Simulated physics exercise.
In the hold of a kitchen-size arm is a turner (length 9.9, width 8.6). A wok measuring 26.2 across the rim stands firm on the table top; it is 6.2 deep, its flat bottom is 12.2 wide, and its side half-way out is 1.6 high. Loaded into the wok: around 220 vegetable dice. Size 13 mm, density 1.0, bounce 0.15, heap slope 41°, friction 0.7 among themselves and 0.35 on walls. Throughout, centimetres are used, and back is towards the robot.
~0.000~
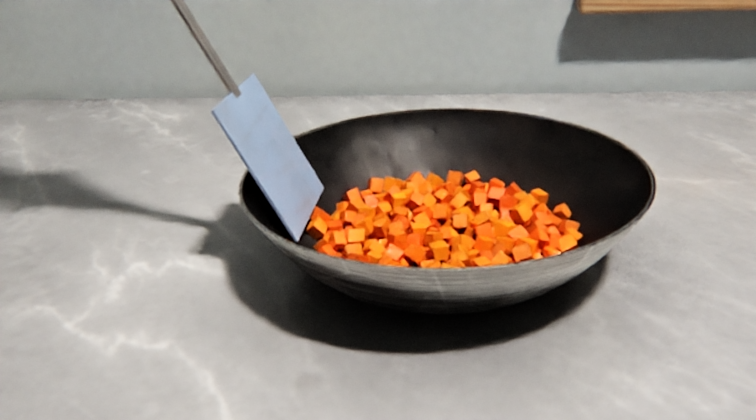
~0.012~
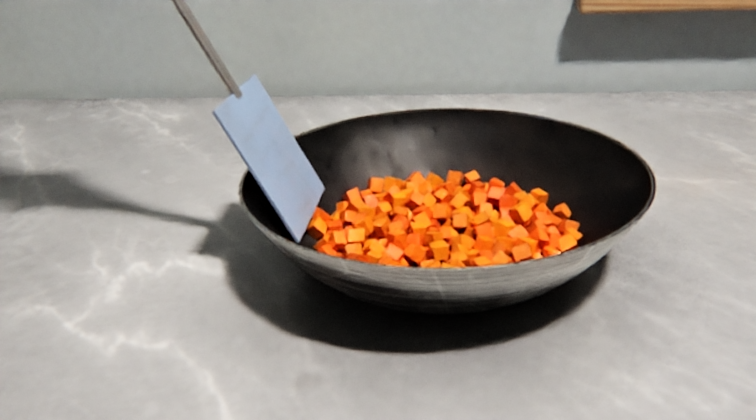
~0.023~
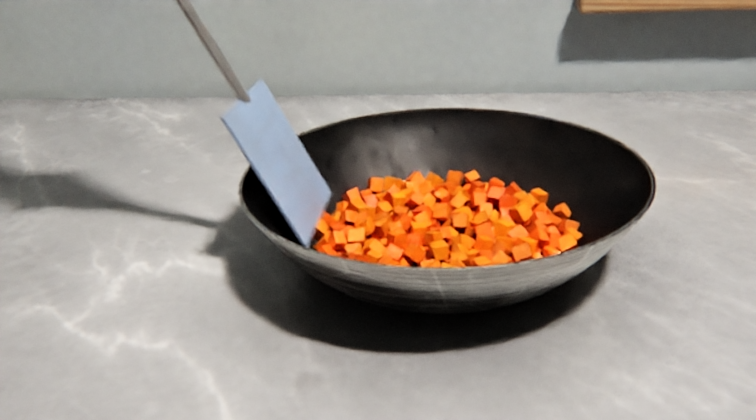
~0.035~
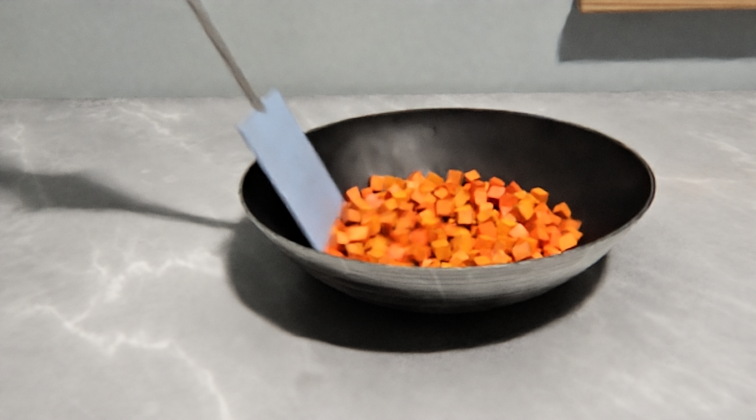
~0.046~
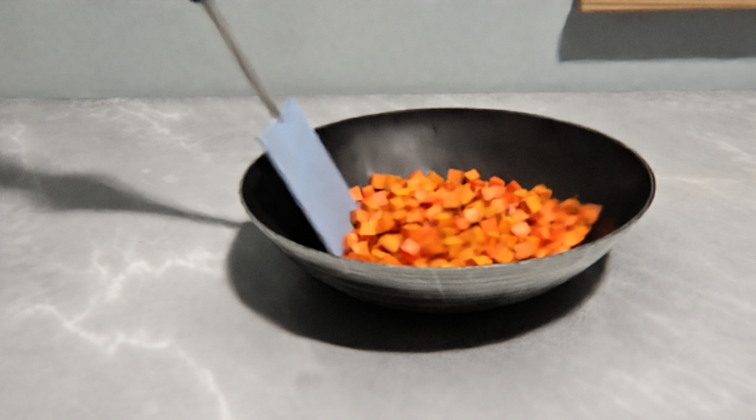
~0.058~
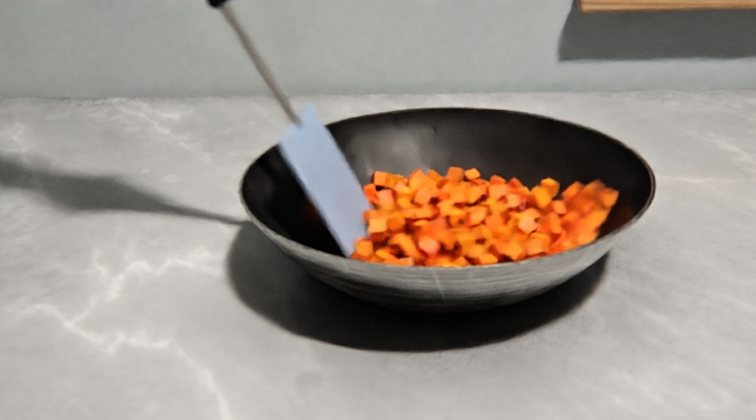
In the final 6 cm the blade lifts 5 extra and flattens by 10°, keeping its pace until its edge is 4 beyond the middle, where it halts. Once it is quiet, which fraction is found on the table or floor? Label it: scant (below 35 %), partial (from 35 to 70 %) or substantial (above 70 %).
Scant (below 35 %).
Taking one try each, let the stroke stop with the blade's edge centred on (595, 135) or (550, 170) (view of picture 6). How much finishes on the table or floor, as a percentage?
Try 1: Approx. 45 %; try 2: Approx. 25 %.
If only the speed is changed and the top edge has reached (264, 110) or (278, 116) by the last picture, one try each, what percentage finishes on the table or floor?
Around 0 per cent, then around 5 per cent.
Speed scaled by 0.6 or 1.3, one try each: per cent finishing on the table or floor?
About 0 and 15 per cent.
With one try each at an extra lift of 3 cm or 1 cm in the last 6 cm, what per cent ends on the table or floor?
10 and 20 %.
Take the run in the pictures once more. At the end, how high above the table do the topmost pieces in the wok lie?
It reaches roughly 7.0 cm.
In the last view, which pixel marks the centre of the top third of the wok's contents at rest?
Approximately at pixel (574, 208).
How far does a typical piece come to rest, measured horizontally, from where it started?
Some 6 centimetres.
After 0.09 s, sloping 64°, highest piece 10 above the table; 220 in the wok, 2 on the blade or in flight.
After 0.12 s, sloping 60°, highest piece 16 above the table; 214 in the wok, 8 on the blade or in flight.
After 0.33 s, sloping 54°, highest piece 32 above the table; 205 in the wok, 11 on the table or floor, 6 on the blade or in flight.
After 1.38 s, sloping 54°, highest piece 7 above the table; 205 in the wok, 17 on the table or floor.
In the end, 205 in the wok, 17 on the table or floor. That is 8 % on the table or floor.
